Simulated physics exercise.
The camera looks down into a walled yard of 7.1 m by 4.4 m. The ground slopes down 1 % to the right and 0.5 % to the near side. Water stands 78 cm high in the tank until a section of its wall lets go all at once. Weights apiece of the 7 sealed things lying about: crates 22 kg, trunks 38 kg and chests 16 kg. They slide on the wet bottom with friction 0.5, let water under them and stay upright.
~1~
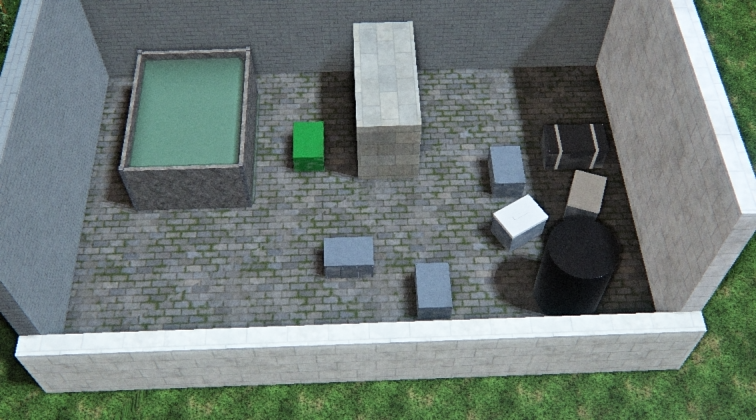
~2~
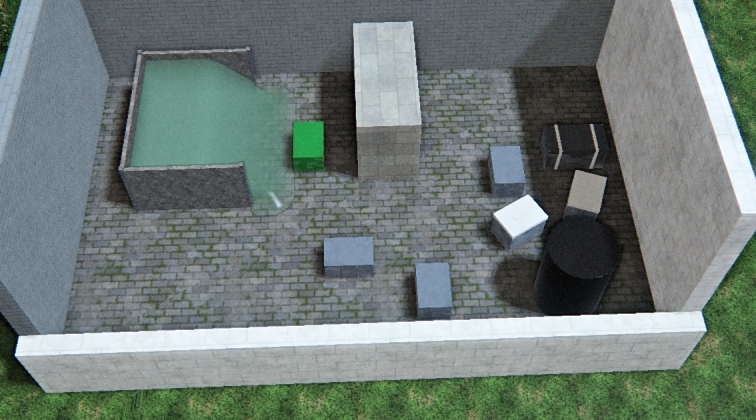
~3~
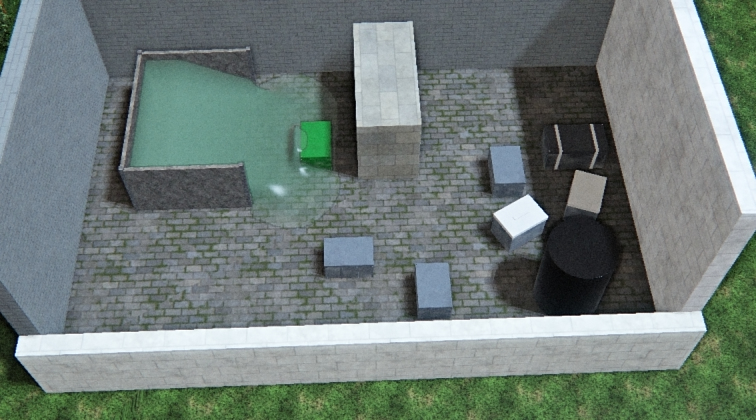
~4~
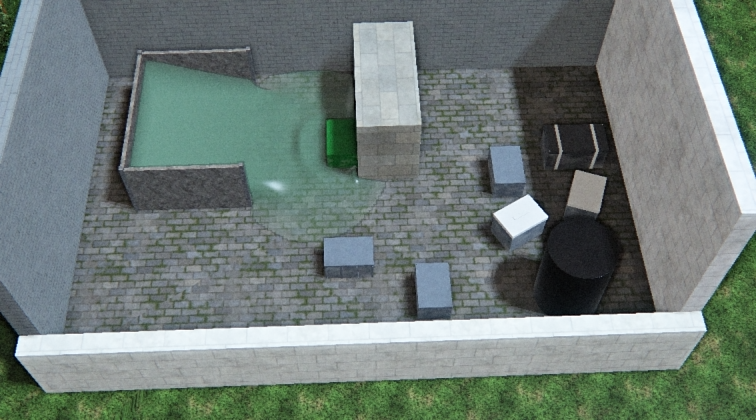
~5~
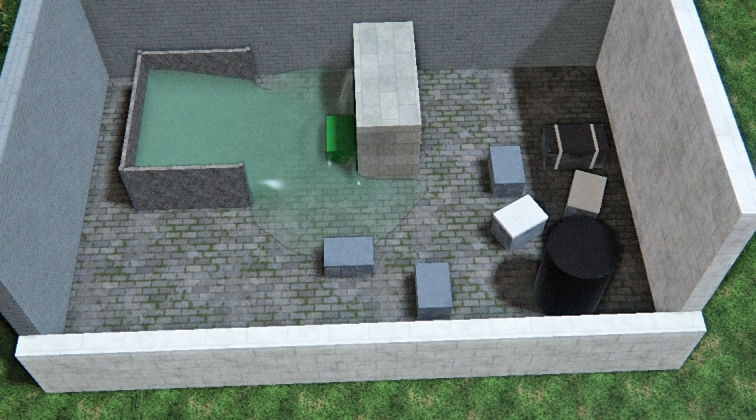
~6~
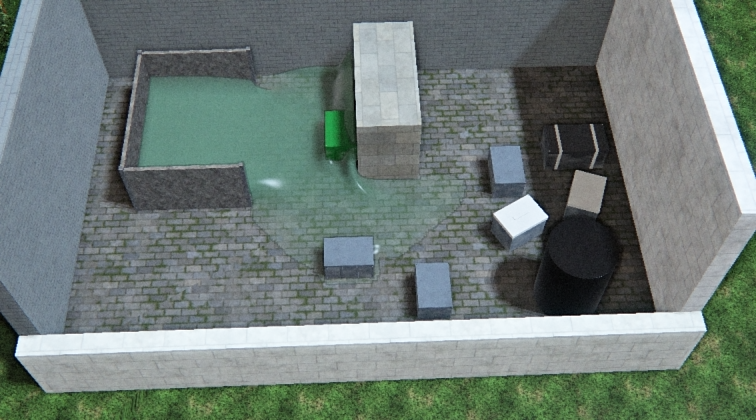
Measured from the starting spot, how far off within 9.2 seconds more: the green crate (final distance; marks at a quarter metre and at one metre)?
The green crate gets carried off.
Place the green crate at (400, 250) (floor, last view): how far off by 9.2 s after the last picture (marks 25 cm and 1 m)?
It ends far away.
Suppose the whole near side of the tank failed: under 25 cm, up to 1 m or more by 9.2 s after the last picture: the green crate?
In that case the green crate stays put.
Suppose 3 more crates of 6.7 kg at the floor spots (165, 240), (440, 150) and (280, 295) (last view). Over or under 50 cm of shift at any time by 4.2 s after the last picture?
In that order: Short of it, under, over.
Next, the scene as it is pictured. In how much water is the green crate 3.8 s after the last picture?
Roughly 9 cm.
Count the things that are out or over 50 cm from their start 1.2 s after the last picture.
By then 4.
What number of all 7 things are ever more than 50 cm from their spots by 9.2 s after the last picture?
I count 6.
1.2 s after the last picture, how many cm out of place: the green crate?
Roughly 200 cm by then.
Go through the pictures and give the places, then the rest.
In the first picture, the green crate at (308, 139) rests on the ground; water covers 2.6 m2; 0 of 7 have shifted.
In the second picture, the green crate at (308, 139) rests on the ground; 3.8 m2 under water; 0 of 7 have shifted.
In the third picture, the green crate at (316, 139), on the bottom, 10 cm from its start; water covers 5.1 m2; 1 of 7 have shifted.
In the fourth picture, the green crate at (342, 137), on the bottom, 45 cm from its start; water covers 6.5 m2; 1 of 7 have shifted.
In the fifth picture, the green crate at (342, 133) floats, 45 cm from its start; 7.3 m2 under water; 1 of 7 have shifted.
In the sixth picture, the green crate at (341, 128) floats, 44 cm from its start; 8.1 m2 under water; 1 of 7 have shifted.
Then, 1.2 s after the last picture the green crate is near (393, 240), 1.9 m from its start, aground; 0 afloat.
Then, 3.8 s after the last picture the green crate is near (484, 236), 2.7 m from its start, aground; 4 afloat.
Then, 6.2 s after the last picture the green crate is near (451, 165), 1.9 m from its start, aground; 4 afloat.
Then, 9.2 s after the last picture the green crate is near (460, 173), 2.1 m from its start, aground; 6 afloat.
